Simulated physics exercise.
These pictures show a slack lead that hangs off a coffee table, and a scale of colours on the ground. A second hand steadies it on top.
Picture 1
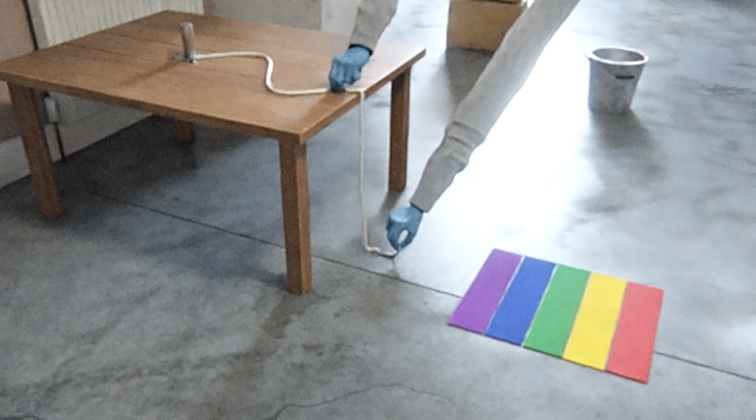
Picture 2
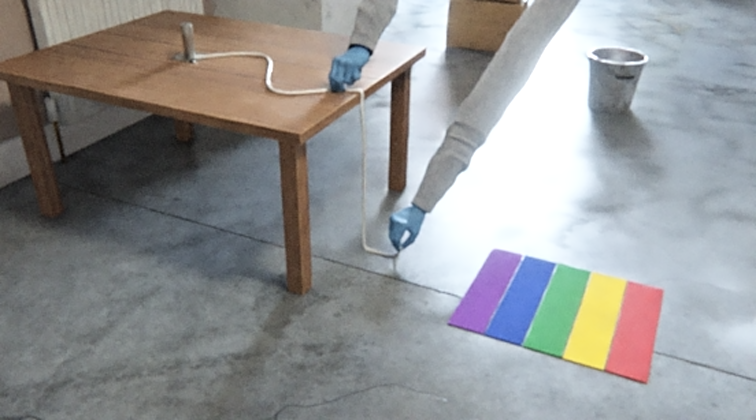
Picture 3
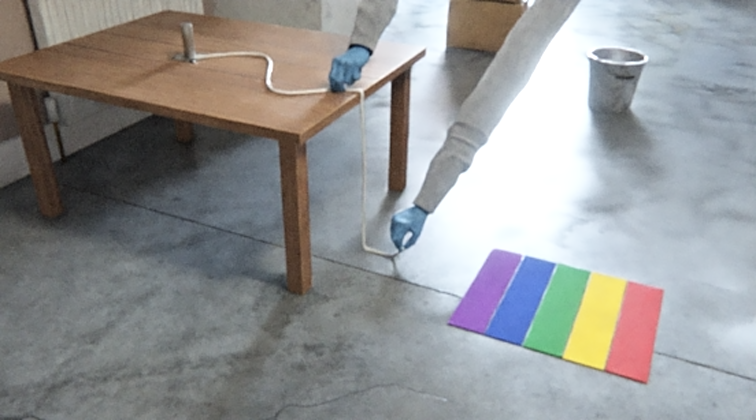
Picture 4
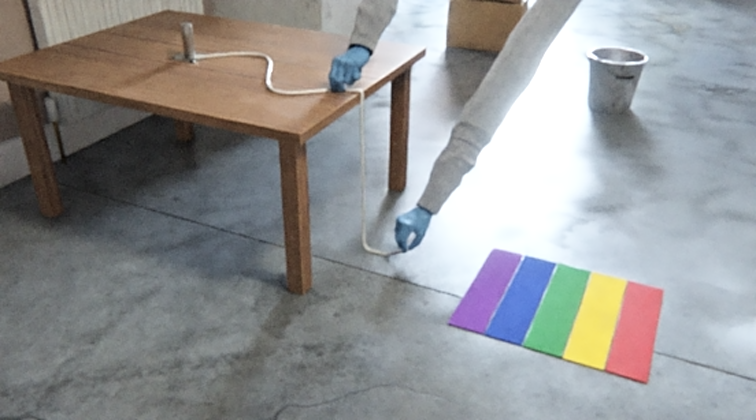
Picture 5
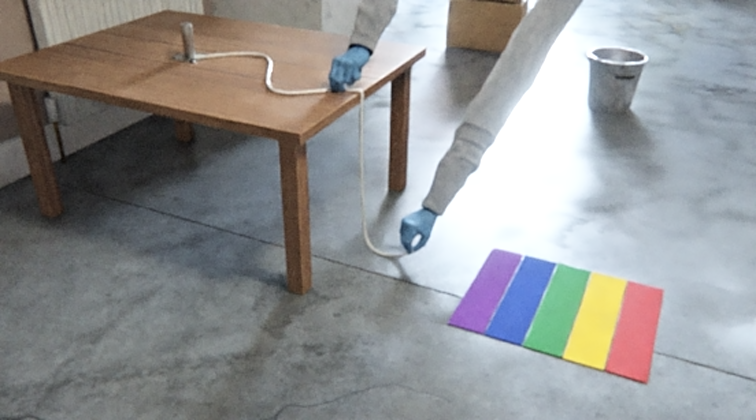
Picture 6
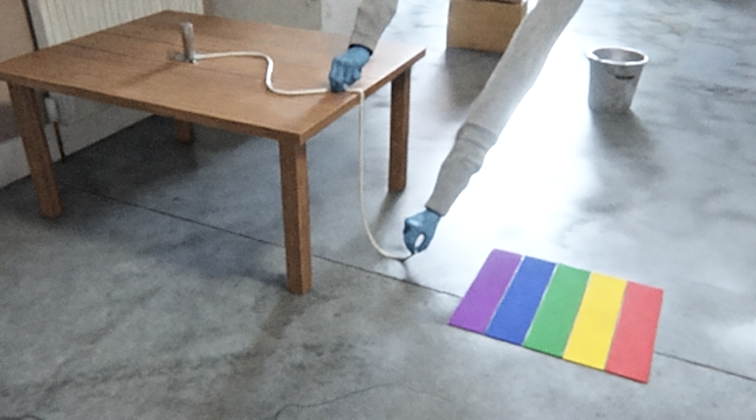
In a room with a grey concrete floor, a pale cord runs across a wooden table and hangs over its edge, near a strip of coloured bands and a metal bucket. One blue-gloved hand stays on the tabletop cord while another, near the floor, draws the lower end slightly right toward the purple band.
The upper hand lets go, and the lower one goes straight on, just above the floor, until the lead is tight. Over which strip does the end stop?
The end stops over the yellow strip.
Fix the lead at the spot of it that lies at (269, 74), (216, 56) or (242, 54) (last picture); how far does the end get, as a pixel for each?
Try by try, around (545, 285), (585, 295) and (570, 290).
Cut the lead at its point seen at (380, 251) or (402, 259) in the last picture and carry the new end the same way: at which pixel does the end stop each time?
Try by try, around (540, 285) and (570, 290).
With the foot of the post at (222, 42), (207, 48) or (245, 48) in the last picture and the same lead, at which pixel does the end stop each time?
Near (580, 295), (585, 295) and (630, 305).
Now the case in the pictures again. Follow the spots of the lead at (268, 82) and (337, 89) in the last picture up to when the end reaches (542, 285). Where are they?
The first at (327, 82), the second at (375, 139).
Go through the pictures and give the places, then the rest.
In the first frame, end (399, 247); purple (474, 313); blue (510, 323); green (549, 334); yellow (588, 346); red (630, 358).
In the second frame, end (401, 248); lead through (230, 55) (270, 67) (277, 92) (355, 91) (364, 162) (363, 231).
In the third frame, end (403, 248).
In the fourth frame, end (407, 249); lead through (230, 55) (270, 67) (277, 92) (355, 91) (363, 161) (363, 231).
In the fifth frame, end (413, 251).
In the sixth frame, end (416, 251); lead through (230, 55) (270, 67) (277, 92) (355, 91) (361, 161) (368, 231).
A little later, end near (542, 285); over blue.
Next, end near (577, 294); over green.
When it is tight, end near (597, 299); over yellow. It gets as far as the yellow strip.
